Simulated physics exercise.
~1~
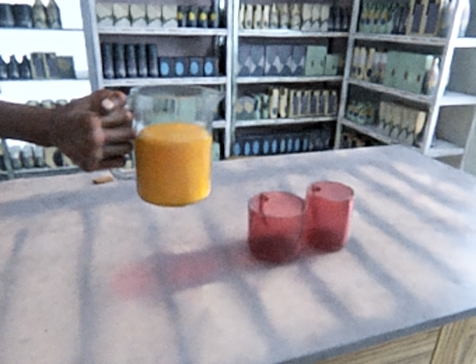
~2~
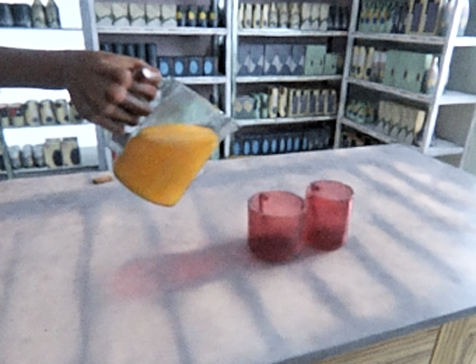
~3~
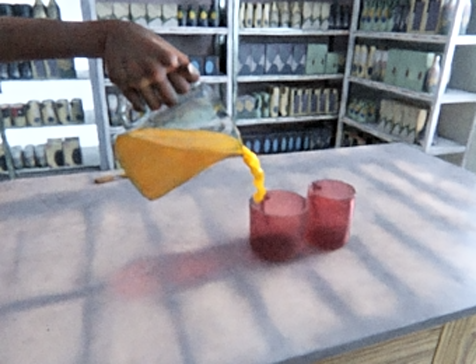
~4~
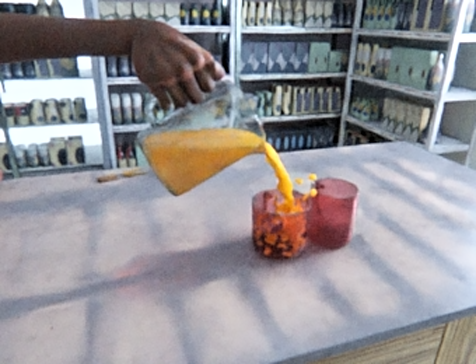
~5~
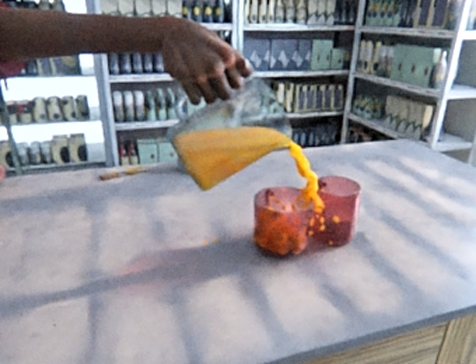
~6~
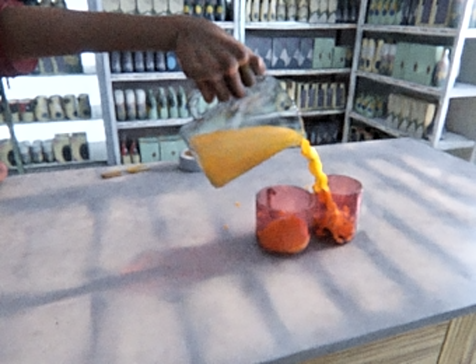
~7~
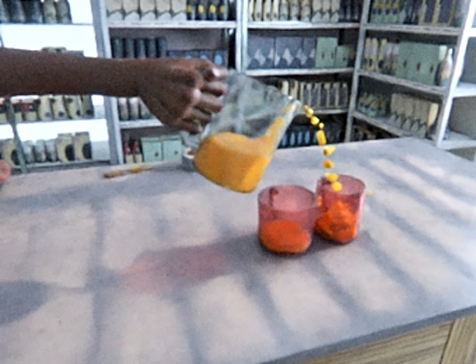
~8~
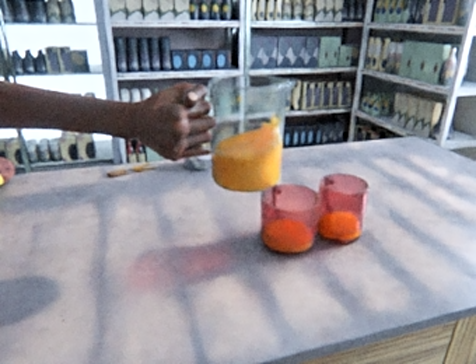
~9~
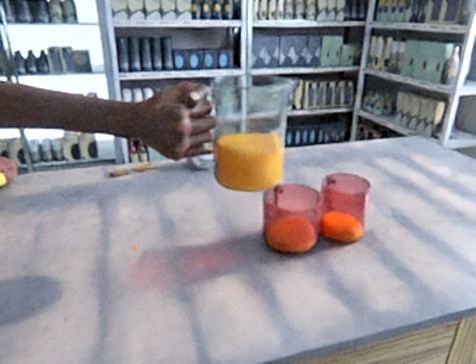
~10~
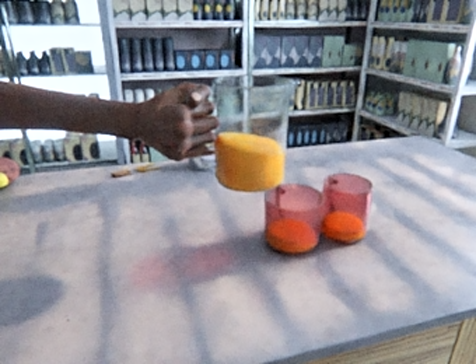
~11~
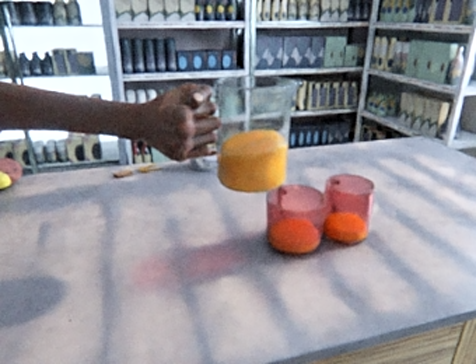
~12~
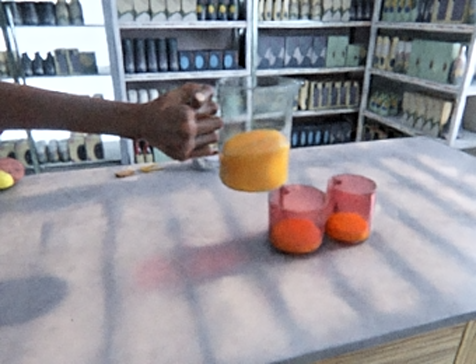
A hand tilting a glass pitcher to pour orange juice into two red mugs on a counter, then holding it level beside them.
